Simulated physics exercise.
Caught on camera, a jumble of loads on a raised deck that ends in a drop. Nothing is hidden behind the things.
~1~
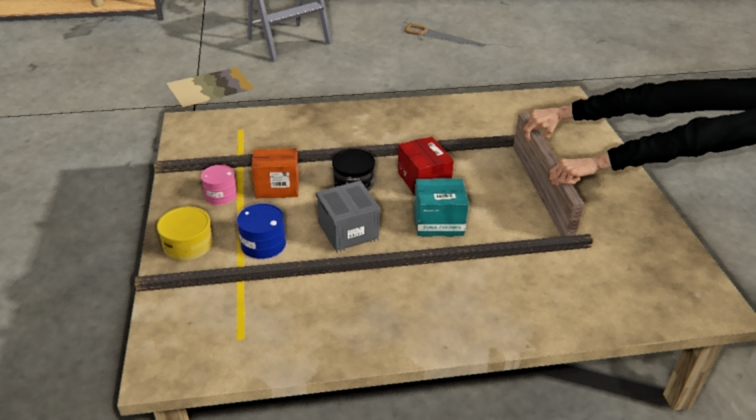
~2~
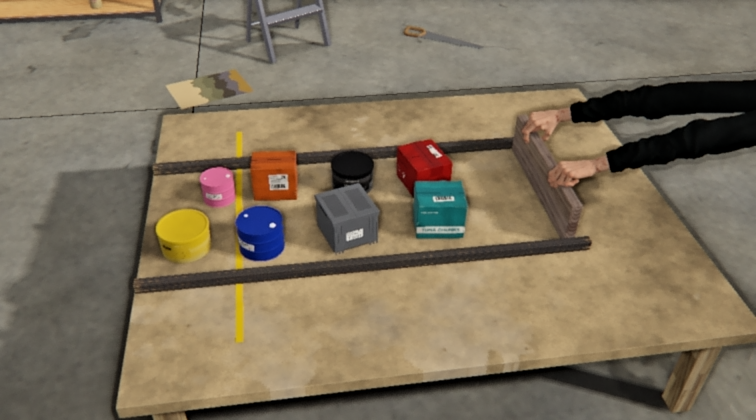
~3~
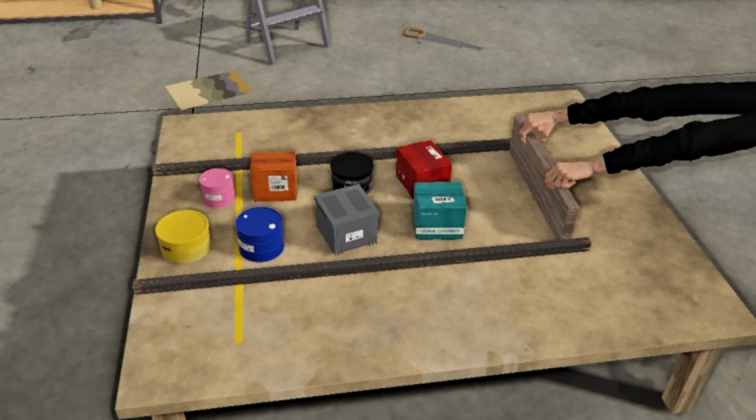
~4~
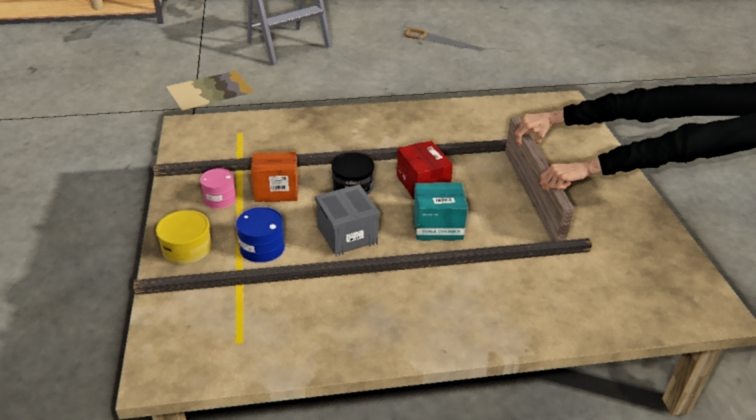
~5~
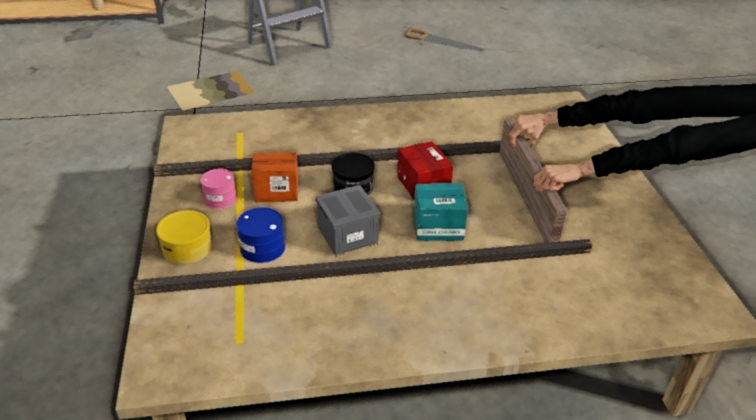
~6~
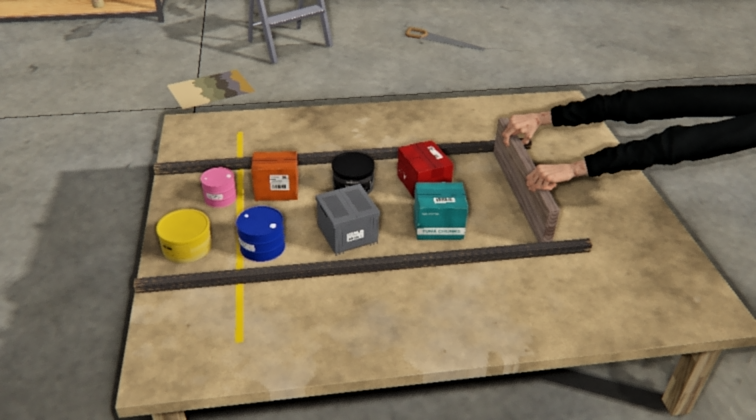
On a wooden tabletop in a workshop, colourful pails, canisters and boxes sit between two dark rails, near a yellow tape line at left. Two hands at the right grip a wooden plank laid across the rails and slide it slightly leftward, while the objects stay still.
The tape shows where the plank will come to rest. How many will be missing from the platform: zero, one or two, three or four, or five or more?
The number that fall off is three or four.
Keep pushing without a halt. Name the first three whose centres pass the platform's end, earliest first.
Earliest first: The yellow pail, the pink canister, the blue canister.
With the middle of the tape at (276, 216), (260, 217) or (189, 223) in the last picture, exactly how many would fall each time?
In that order 2, 3 and 6.
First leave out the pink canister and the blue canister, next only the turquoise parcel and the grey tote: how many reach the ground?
It would be 2 and 2.
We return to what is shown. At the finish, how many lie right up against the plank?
That makes 2.
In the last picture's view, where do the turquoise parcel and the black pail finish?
The turquoise parcel stops around (213, 231); the black pail around (176, 187).
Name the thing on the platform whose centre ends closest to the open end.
Foremost is the grey tote.
Early on, none off yet; yellow pail at rest near (185, 236); pink canister at rest near (219, 187); blue canister at rest near (261, 234).
A while later, none off yet; yellow pail at rest near (185, 236); pink canister at rest near (219, 187); blue canister travelled a little near (251, 235).
Further along, none off yet; yellow pail leaning a little near (127, 237); pink canister travelled well along near (147, 196); blue canister travelled well along near (172, 242).
Finally, the number that fall off is three or four; lost, orange parcel, blue canister, pink canister and yellow pail.
